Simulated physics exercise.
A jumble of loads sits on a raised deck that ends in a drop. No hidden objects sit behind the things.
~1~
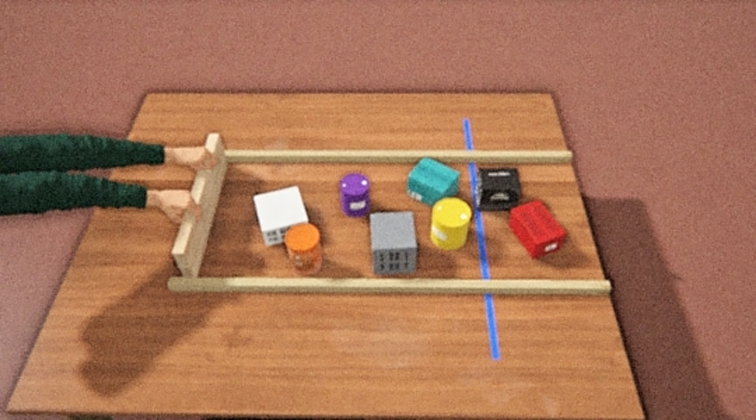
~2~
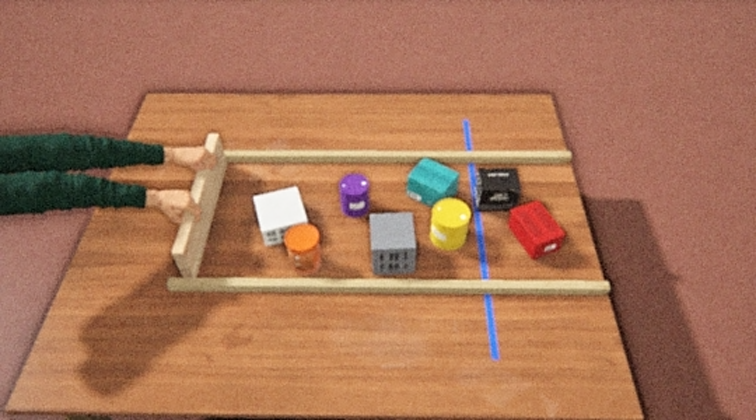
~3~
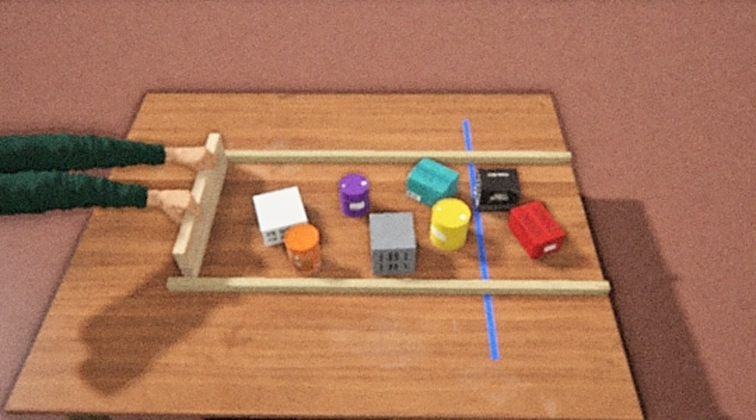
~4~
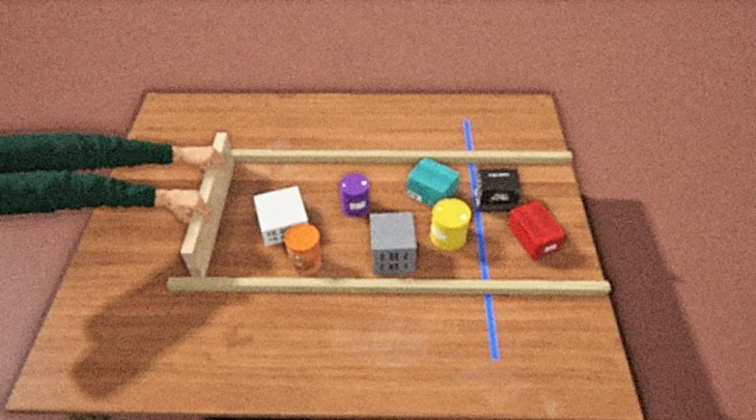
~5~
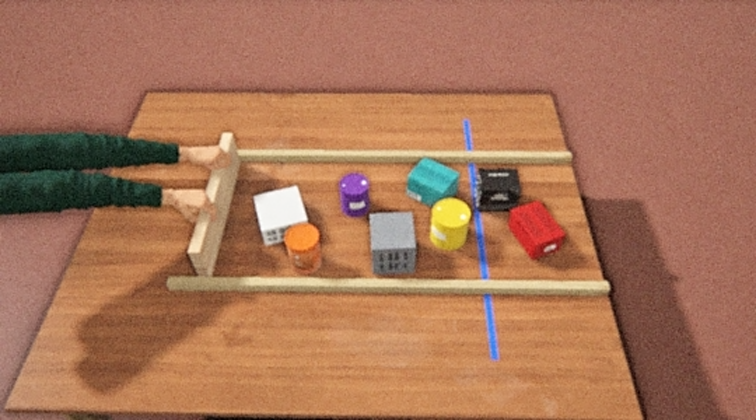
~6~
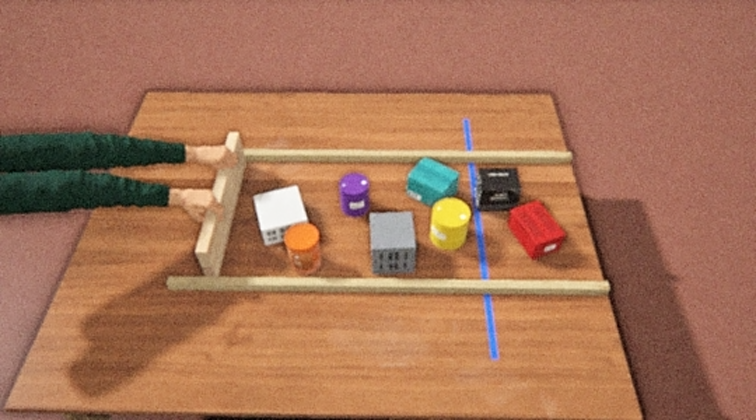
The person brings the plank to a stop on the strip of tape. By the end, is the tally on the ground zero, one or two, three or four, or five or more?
The tally on the ground is zero.
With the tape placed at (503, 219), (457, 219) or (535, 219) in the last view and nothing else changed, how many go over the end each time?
Respectively, 1, 0 and 4.
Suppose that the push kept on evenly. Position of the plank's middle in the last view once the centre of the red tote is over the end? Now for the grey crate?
Approx. (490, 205) / approx. (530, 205) for the other.
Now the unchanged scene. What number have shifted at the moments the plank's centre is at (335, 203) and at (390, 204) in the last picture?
Answer - first 4, then 6.
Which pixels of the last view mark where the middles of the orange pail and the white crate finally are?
The one named first is at (502, 251), the next at (502, 219).
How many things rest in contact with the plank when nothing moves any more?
It adds up to 3.
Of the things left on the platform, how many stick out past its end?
Count: 1.
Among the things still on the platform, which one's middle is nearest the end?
Answer: The red tote.
A little later, none off yet; red tote at rest near (535, 230); black box at rest near (497, 190); yellow canister at rest near (450, 224).
Next, none off yet; red tote moving near (538, 231); black box shifted a little near (521, 191); yellow canister shifted about its own width near (495, 216).
When it is over, the number that fall off is zero.
